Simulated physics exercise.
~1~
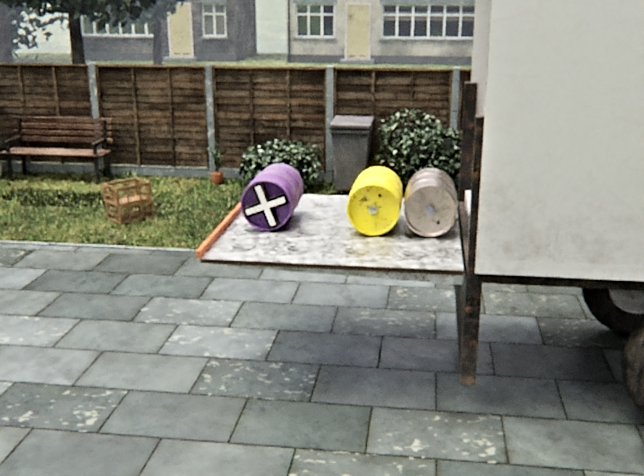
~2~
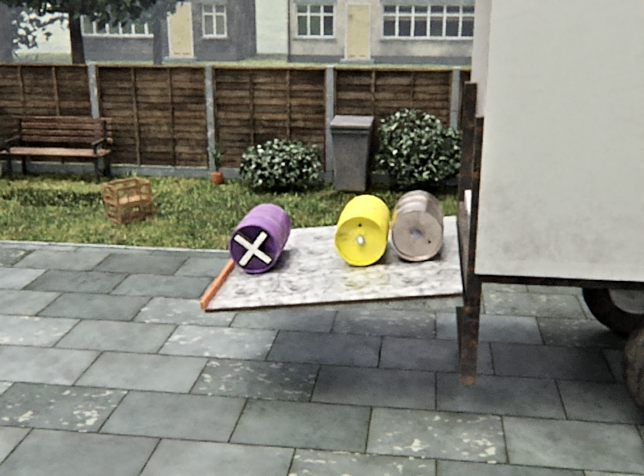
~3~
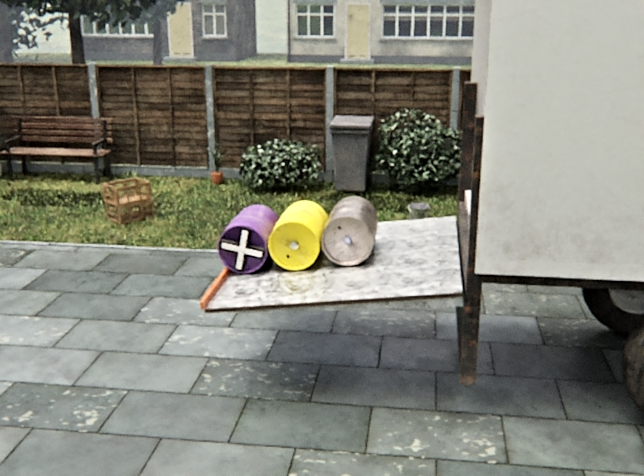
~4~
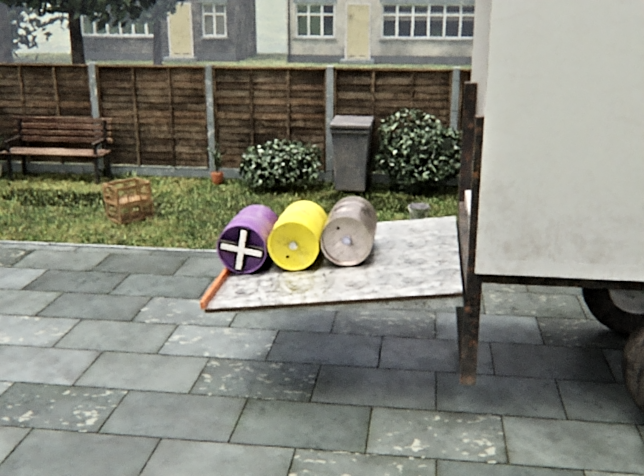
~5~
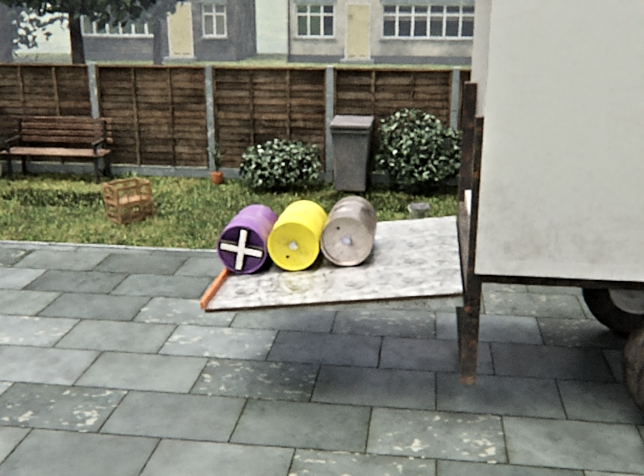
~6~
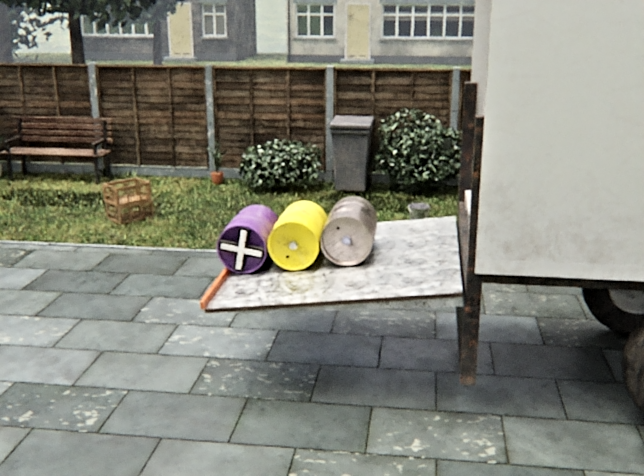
On a lorry's tail lift above paving, purple, yellow and grey kegs rolling left as it tilts, resting together at the stop.
